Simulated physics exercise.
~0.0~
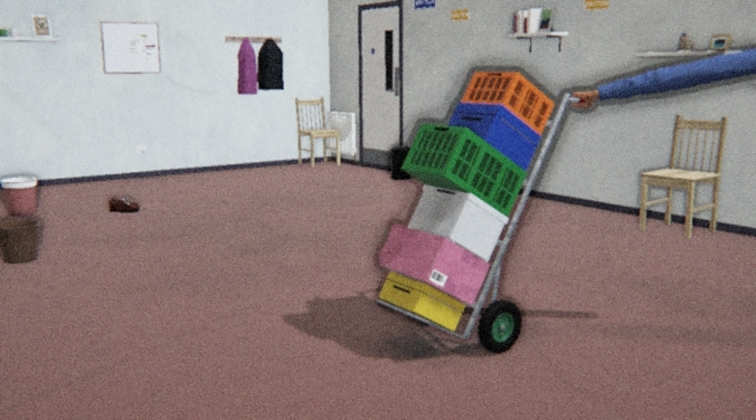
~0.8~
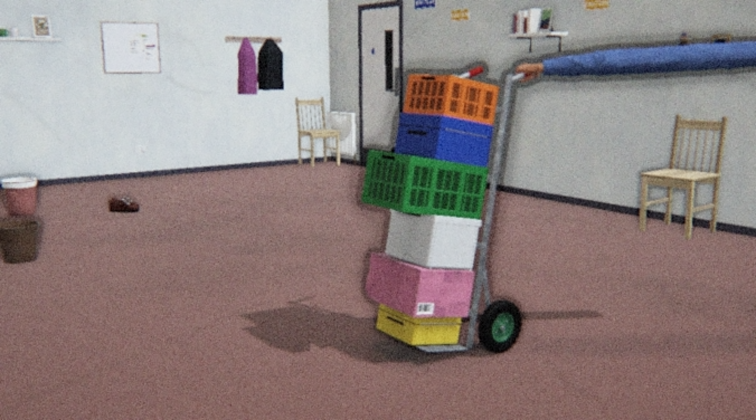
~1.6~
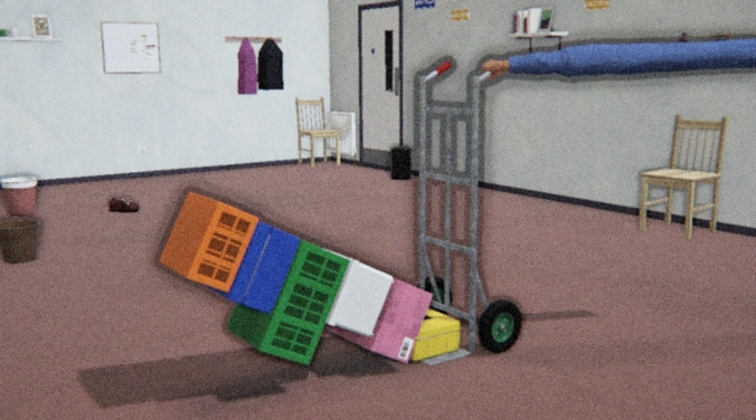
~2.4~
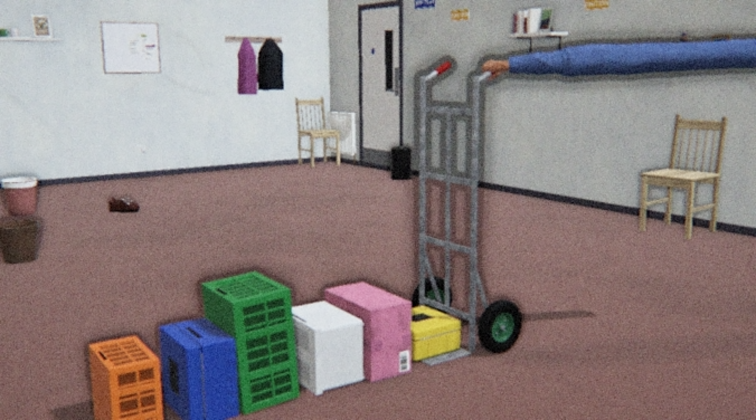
Stacked crates and boxes toppling left off a hand truck as an arm tips it upright, ending in a row on the floor.
